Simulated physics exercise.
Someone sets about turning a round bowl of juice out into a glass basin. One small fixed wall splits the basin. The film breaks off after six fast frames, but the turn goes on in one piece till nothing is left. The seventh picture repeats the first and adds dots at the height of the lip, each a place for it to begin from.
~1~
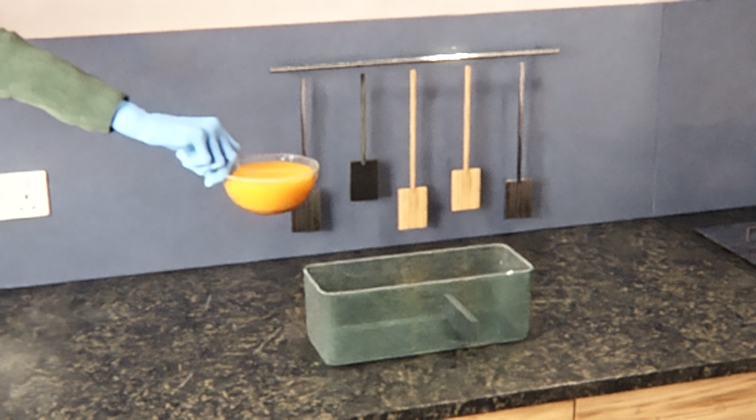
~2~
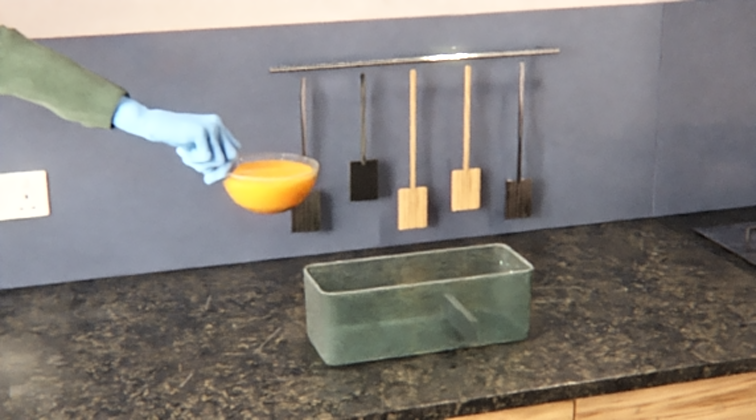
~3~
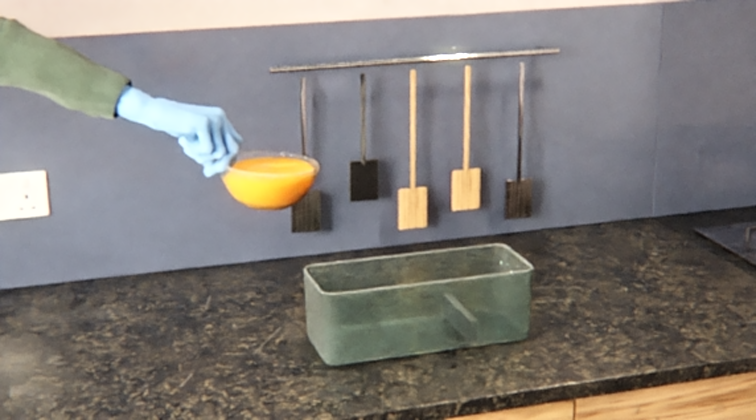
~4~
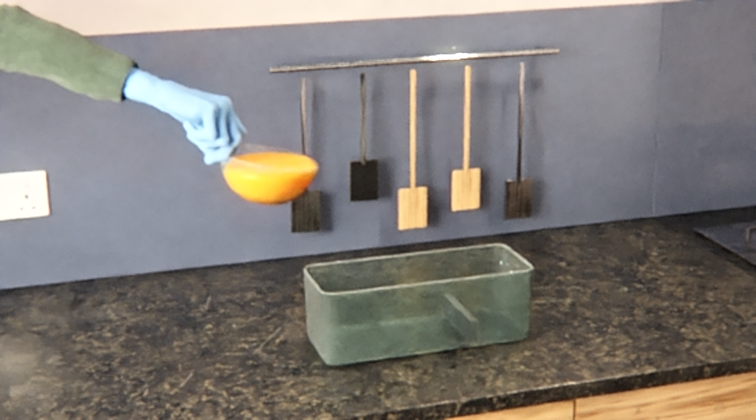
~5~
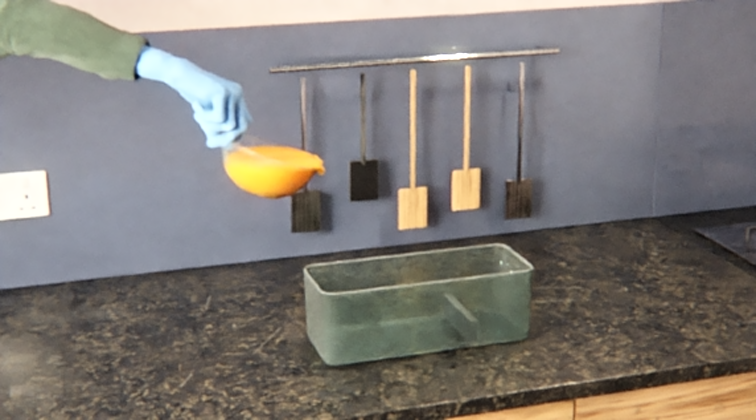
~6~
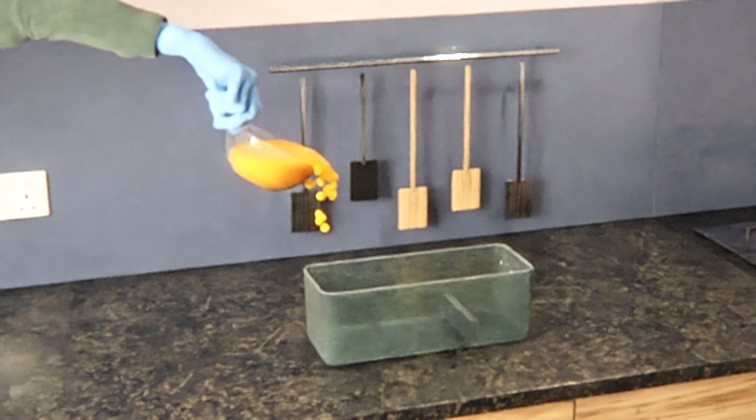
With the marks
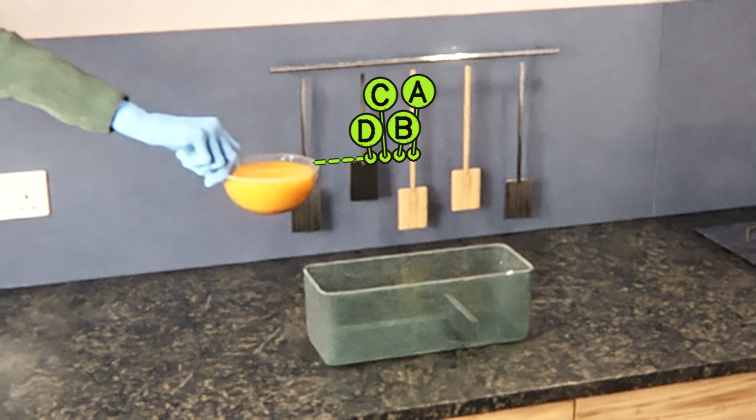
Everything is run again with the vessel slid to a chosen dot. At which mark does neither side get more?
Best: C.
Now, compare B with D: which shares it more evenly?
B.
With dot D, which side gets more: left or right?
The left side.
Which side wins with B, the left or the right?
More ends on the right.
On the marked copy, A at (413, 153); B at (399, 155); C at (385, 156); D at (370, 157).
With A, about 18 % ends left of the wall and 81 % right of it.
With B, about 25 % ends left of the wall and 73 % right of it.
With C, about 50 % ends left of the wall and 49 % right of it.
With D, about 86 % ends left of the wall and 12 % right of it.
